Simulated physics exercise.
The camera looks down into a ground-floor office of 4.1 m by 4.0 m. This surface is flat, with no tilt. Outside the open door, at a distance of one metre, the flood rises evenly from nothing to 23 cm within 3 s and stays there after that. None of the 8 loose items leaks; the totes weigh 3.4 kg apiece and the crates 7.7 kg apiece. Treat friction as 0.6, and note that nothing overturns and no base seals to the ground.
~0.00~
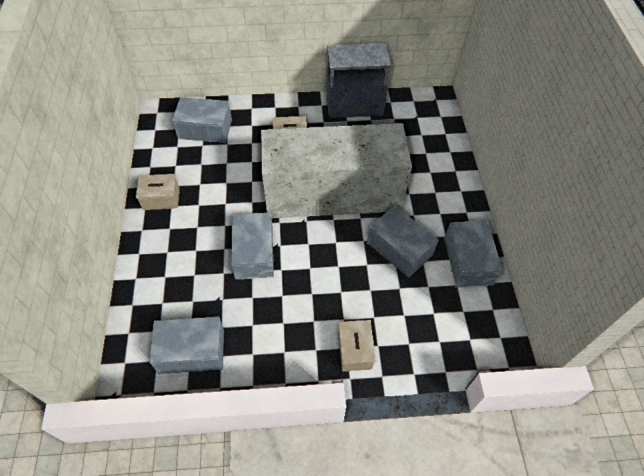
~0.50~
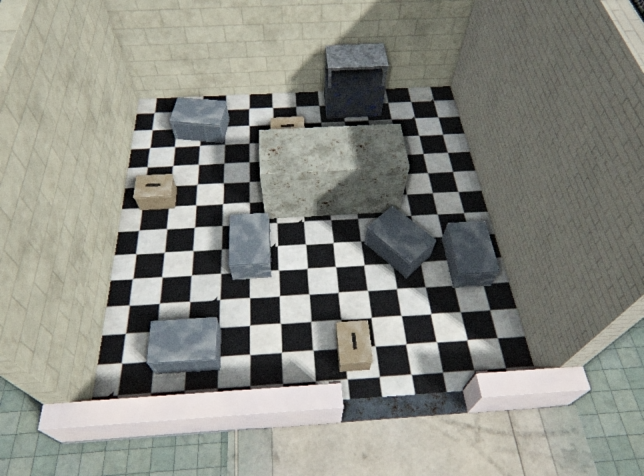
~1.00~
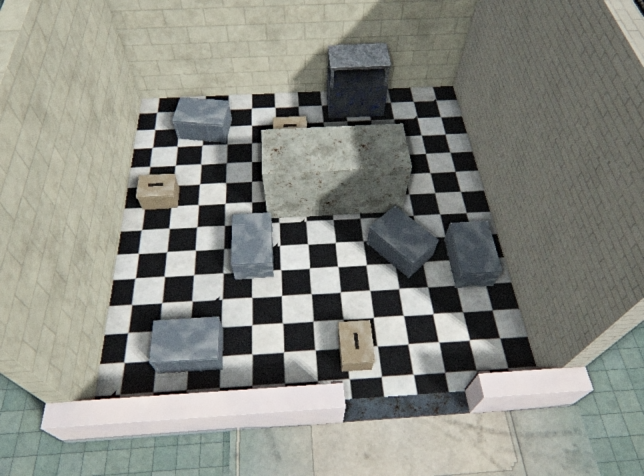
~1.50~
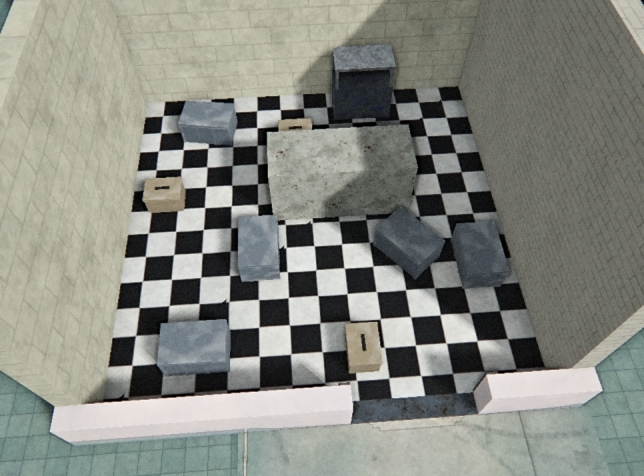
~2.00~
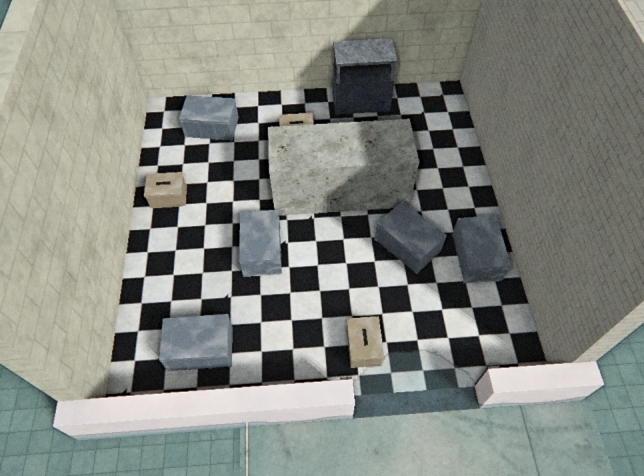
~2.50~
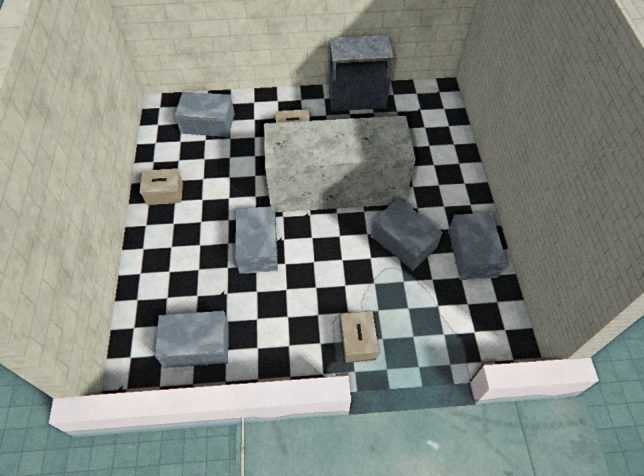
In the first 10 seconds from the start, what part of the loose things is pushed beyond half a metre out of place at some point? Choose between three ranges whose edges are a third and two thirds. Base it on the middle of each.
The range is the highest, two thirds or more.
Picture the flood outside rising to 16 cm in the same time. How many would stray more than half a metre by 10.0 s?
That would give 5.
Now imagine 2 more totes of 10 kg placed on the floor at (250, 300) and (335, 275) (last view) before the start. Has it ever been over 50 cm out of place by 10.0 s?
In that order: Within the mark, beyond the mark.
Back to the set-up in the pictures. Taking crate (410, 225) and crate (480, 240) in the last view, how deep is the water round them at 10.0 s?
About 13 and 9 cm.
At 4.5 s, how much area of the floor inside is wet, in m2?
8.0 m2.
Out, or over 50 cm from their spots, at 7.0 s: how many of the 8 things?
I get 5.
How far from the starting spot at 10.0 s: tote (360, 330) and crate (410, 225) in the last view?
Respectively 100 and 200 centimetres.
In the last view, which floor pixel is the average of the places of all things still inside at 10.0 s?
Close to (256, 202).
After 3.5 s 1 of 8 are over 50 cm from their spots; 0 afloat.
After 4.5 s 2 of 8 are over 50 cm from their spots; 1 afloat.
After 7.0 s 5 of 8 are over 50 cm from their spots; 4 afloat.
After 10.0 s 8 of 8 are over 50 cm from their spots, and 8 have been at some point; 8 afloat.
